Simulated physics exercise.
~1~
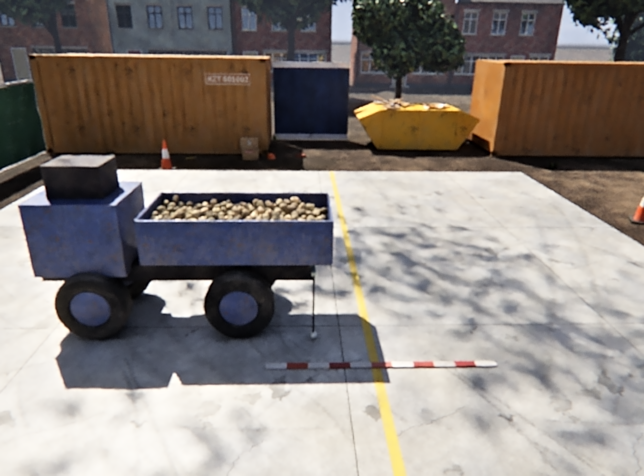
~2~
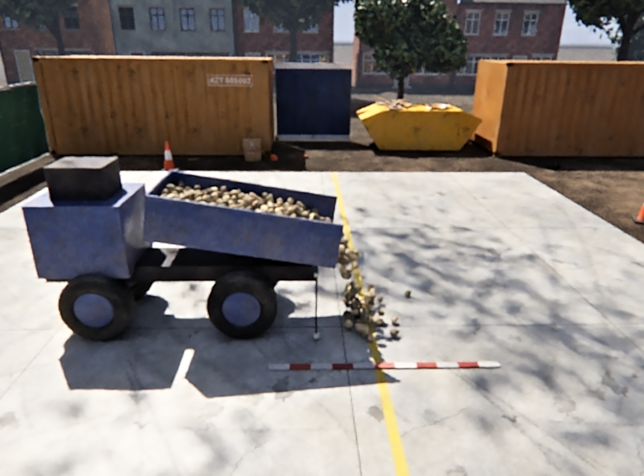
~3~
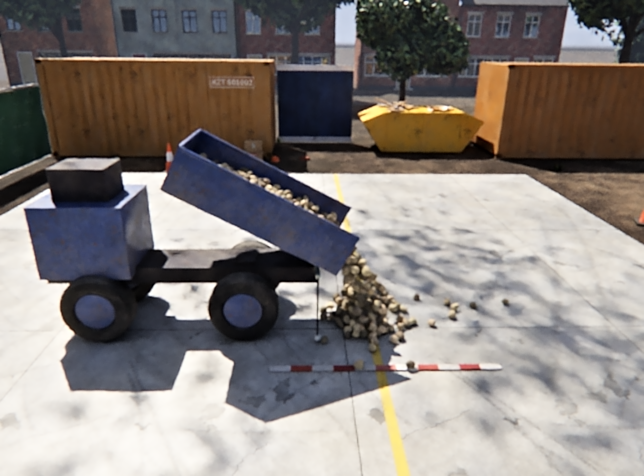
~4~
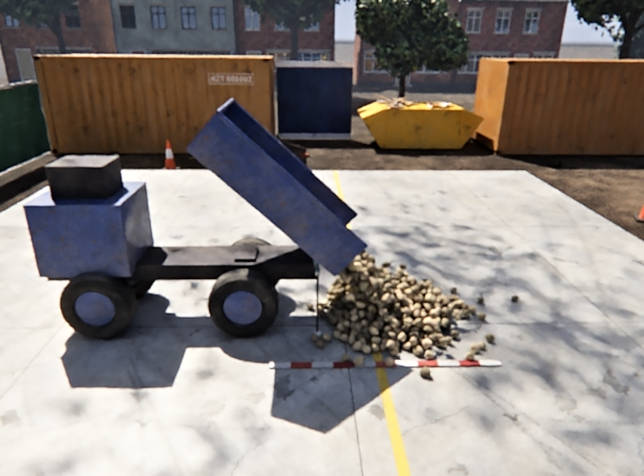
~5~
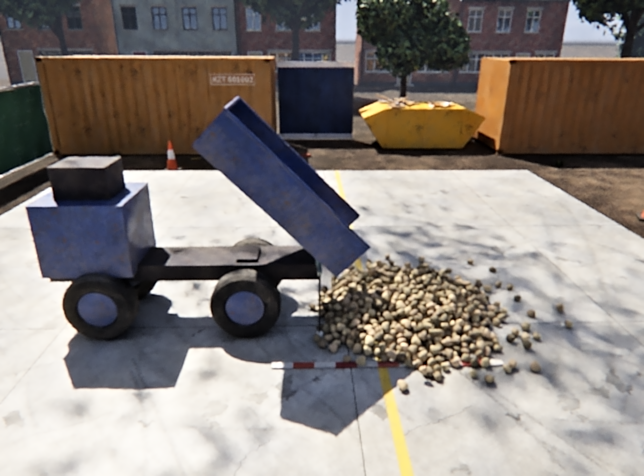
A blue tipping truck raised its bed steeply, and the pale rounded stones inside slid off the right end onto the concrete, spreading into a wide heap across the yellow line, until the bed stayed tilted and most stones lay beyond the line.
